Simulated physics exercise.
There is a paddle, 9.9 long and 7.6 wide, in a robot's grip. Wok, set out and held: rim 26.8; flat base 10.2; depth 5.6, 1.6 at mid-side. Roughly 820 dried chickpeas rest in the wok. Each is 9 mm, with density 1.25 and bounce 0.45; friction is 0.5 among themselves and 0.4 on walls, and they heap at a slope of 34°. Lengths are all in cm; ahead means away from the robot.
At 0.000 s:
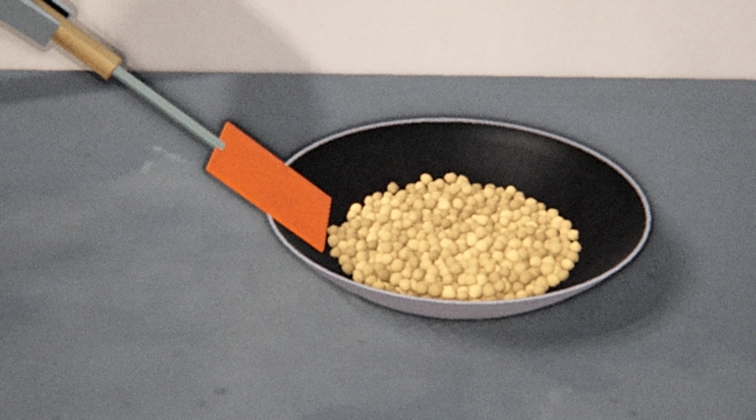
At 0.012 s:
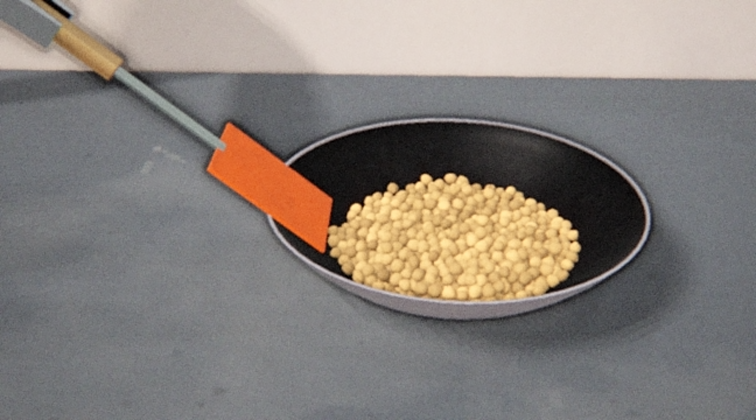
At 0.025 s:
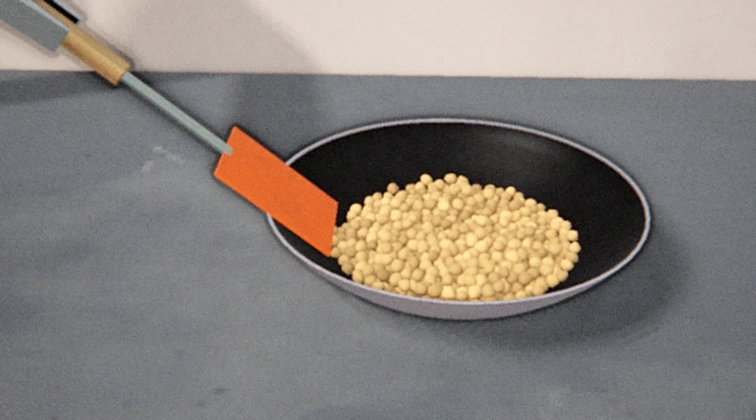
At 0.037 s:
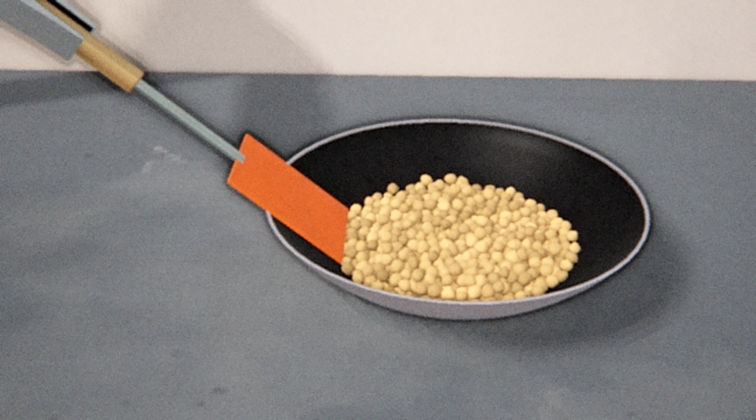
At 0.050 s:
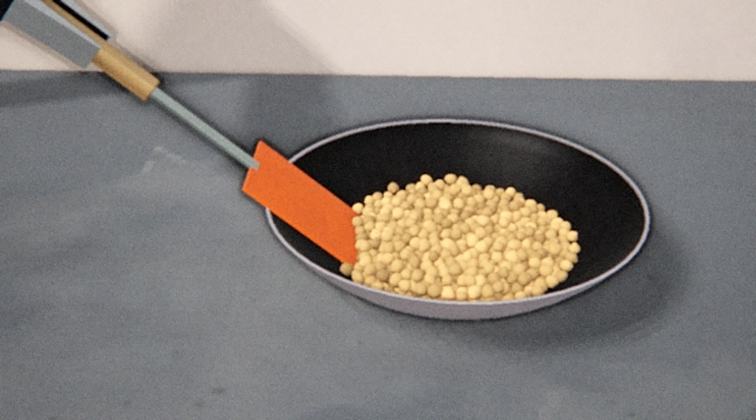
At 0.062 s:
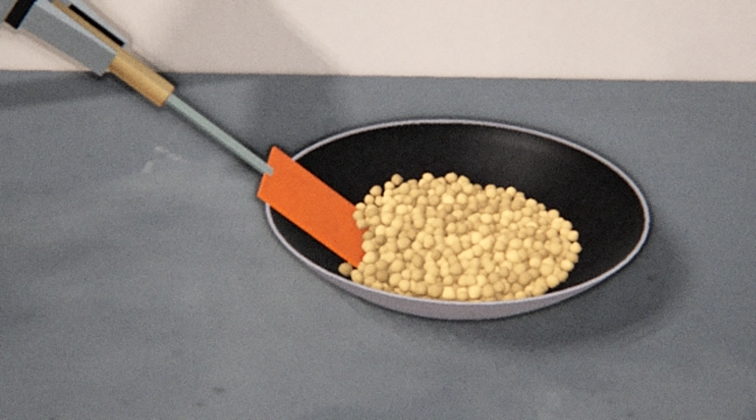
An orange paddle on a thin rod, held by a robotic arm at upper left, rests at the left edge of a dark pan heaped with chickpeas. It slides slowly down and right into the pan, nudging the nearest chickpeas slightly rightward while most of the pile stays still.
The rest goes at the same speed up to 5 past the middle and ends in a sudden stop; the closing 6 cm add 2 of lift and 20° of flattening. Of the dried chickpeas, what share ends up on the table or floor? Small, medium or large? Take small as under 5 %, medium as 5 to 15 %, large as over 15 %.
Small, so under 5 %.
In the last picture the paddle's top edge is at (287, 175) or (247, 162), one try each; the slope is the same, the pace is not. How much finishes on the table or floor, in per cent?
I'd estimate close to 0 and 0 in a hundred.
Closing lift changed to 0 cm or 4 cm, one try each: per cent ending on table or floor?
I'd say close to 0 percent for the first and close to 0 percent for the second.
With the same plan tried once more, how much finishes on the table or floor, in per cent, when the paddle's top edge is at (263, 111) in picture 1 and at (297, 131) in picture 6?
Roughly 0 %.
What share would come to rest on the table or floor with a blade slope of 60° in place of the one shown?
That gives about 0 in a hundred.
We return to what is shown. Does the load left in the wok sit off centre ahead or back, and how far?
The balance point is about 4.0 cm ahead.
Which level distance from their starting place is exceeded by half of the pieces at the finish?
The answer is about 3 cm.
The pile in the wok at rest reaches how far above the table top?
Height at rest: Roughly 5.5 cm.
After 0.11 s, sloping 40°, highest piece 6 above the table; 817 in the wok.
After 0.16 s, sloping 32°, highest piece 6 above the table; 817 in the wok.
After 0.38 s, sloping 20°, highest piece 6 above the table; 817 in the wok.
After 1.43 s, sloping 20°, highest piece 5 above the table; 817 in the wok.
In the end, 817 in the wok. That is 0 % on the table or floor.
